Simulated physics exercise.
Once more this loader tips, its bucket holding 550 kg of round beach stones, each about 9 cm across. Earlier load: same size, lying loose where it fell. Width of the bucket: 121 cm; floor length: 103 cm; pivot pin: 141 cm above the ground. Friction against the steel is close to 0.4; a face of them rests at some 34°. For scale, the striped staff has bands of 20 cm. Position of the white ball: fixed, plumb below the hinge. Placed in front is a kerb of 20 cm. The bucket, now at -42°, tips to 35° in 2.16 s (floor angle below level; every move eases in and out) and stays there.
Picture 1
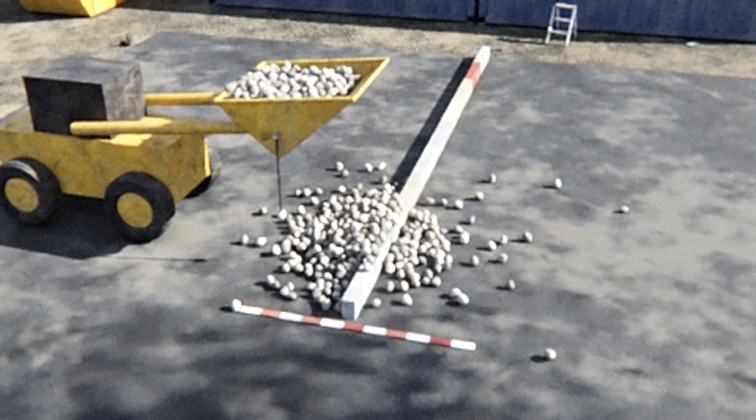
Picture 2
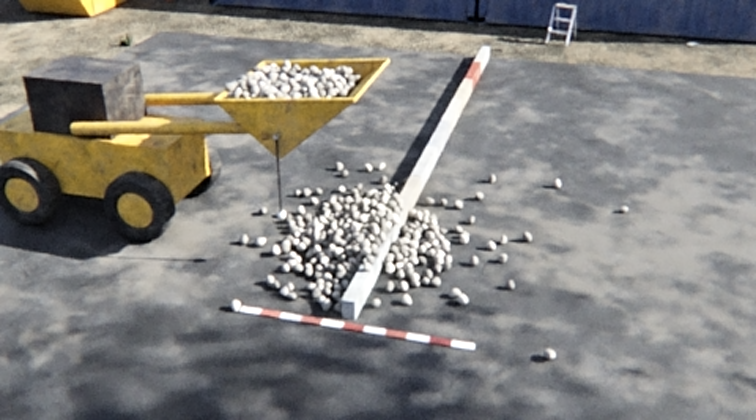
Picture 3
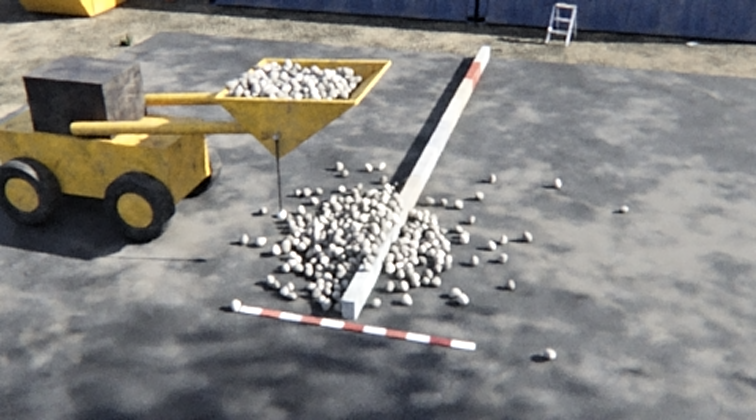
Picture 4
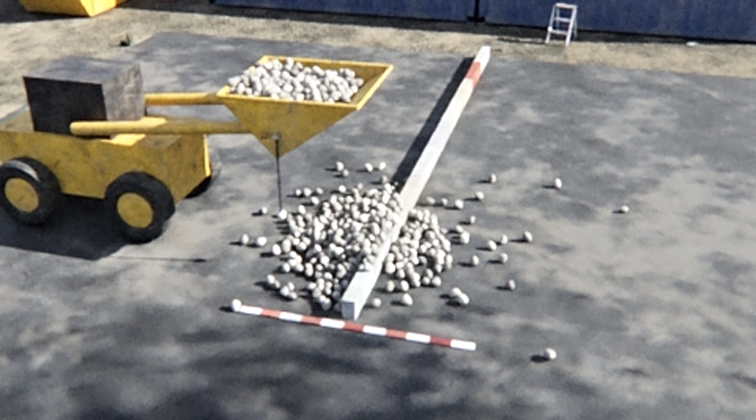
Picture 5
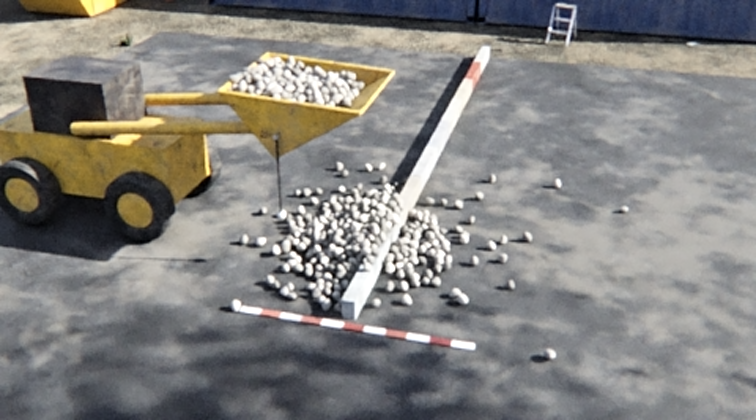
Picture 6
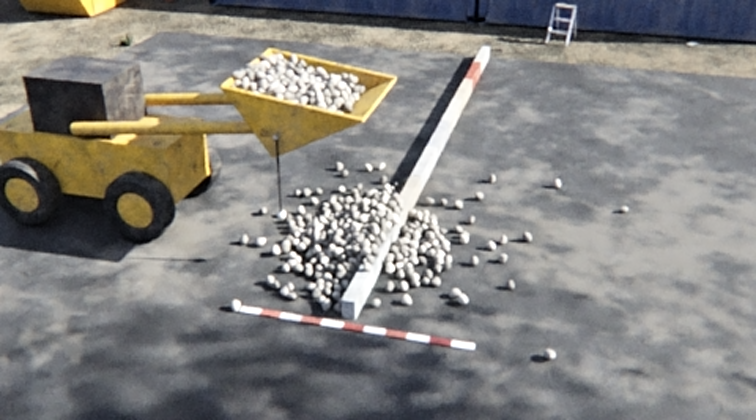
On a paved yard, a yellow loader holds a bucket of pale round stones above a loose pile straddling a long white beam; the bucket gradually tilts, its right lip lowering slightly, while the stones on the ground stay still.
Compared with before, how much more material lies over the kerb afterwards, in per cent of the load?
Some 92 per cent of a load more.
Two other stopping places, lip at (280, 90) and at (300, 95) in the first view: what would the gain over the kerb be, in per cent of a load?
Around 5 and 15 percent respectively.
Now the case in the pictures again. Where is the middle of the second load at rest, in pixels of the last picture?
The centre sits about (432, 240).
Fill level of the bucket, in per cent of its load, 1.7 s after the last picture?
I'd say about 30 per cent.
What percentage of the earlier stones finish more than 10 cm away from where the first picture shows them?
Roughly 15 % of them.
Then, 1.0 s after the last picture the floor is at 23°; in per cent of one load, 97 in the bucket, 87 on this side of the kerb, 16 over the kerb; the foremost stones are at (534, 247).
Then, 1.7 s after the last picture the floor is at 35°; in per cent of one load, 31 in the bucket, 112 on this side of the kerb, 57 over the kerb; the foremost stones are at (534, 247).
Then, 2.0 s after the last picture the floor is at 35°; in per cent of one load, 4 in the bucket, 106 on this side of the kerb, 89 over the kerb; the foremost stones are at (546, 257).
Then, 4.9 s after the last picture the floor is at 35°; in per cent of one load, 0 in the bucket, 91 on this side of the kerb, 109 over the kerb; the foremost stones are at (589, 279). Net gain over the kerb, 92.
